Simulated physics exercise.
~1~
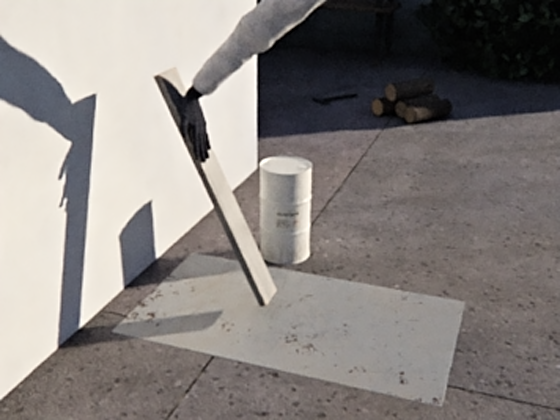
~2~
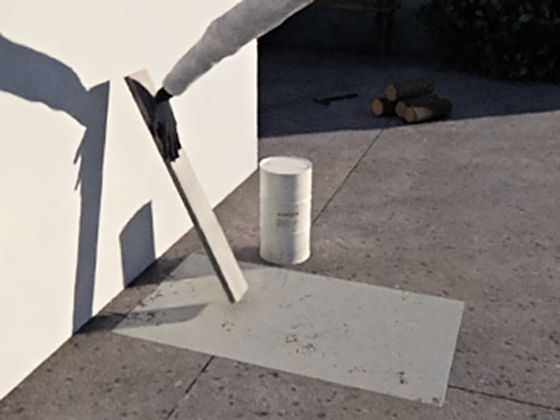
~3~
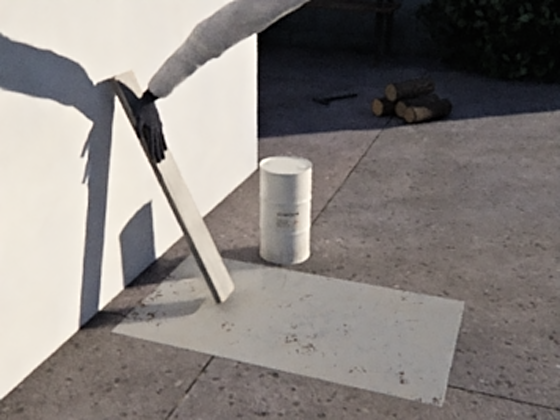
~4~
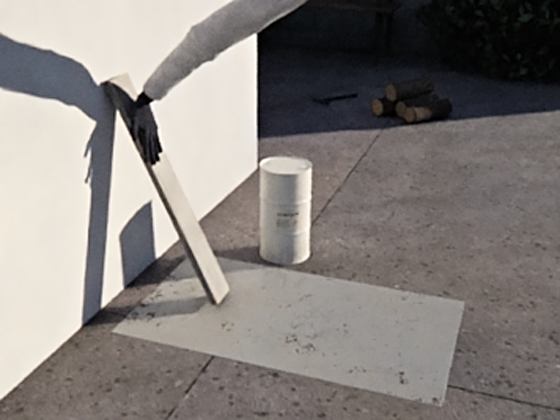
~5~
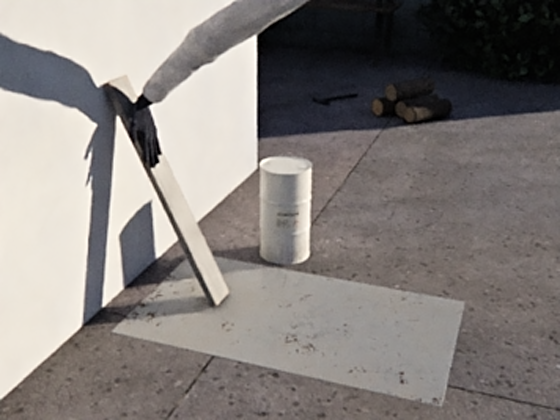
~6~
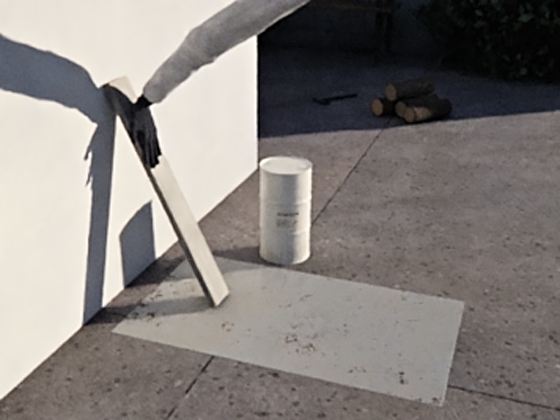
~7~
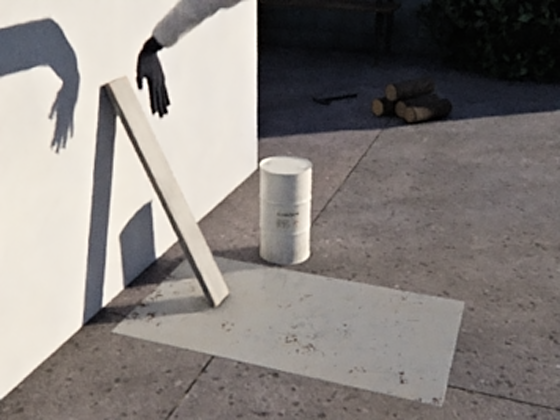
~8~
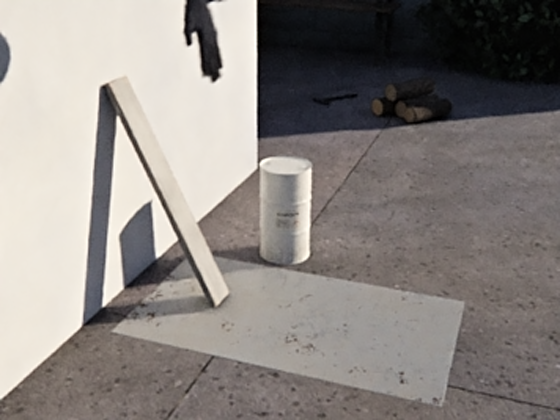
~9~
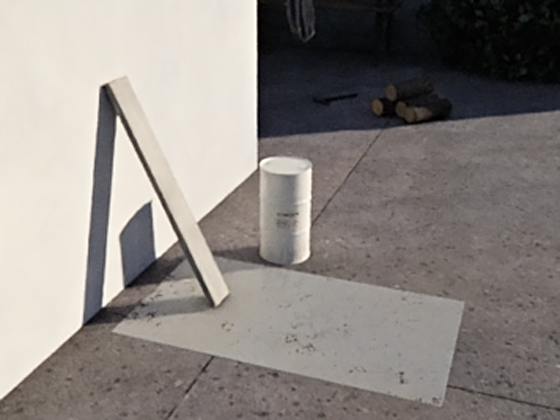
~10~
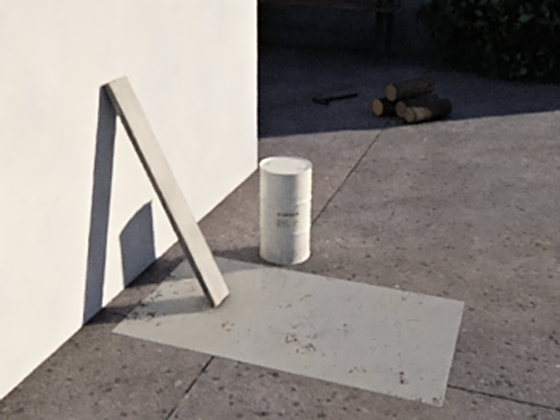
A gloved hand shifting a grey plank left to lean against a white wall, then letting go and withdrawing as it stays up.
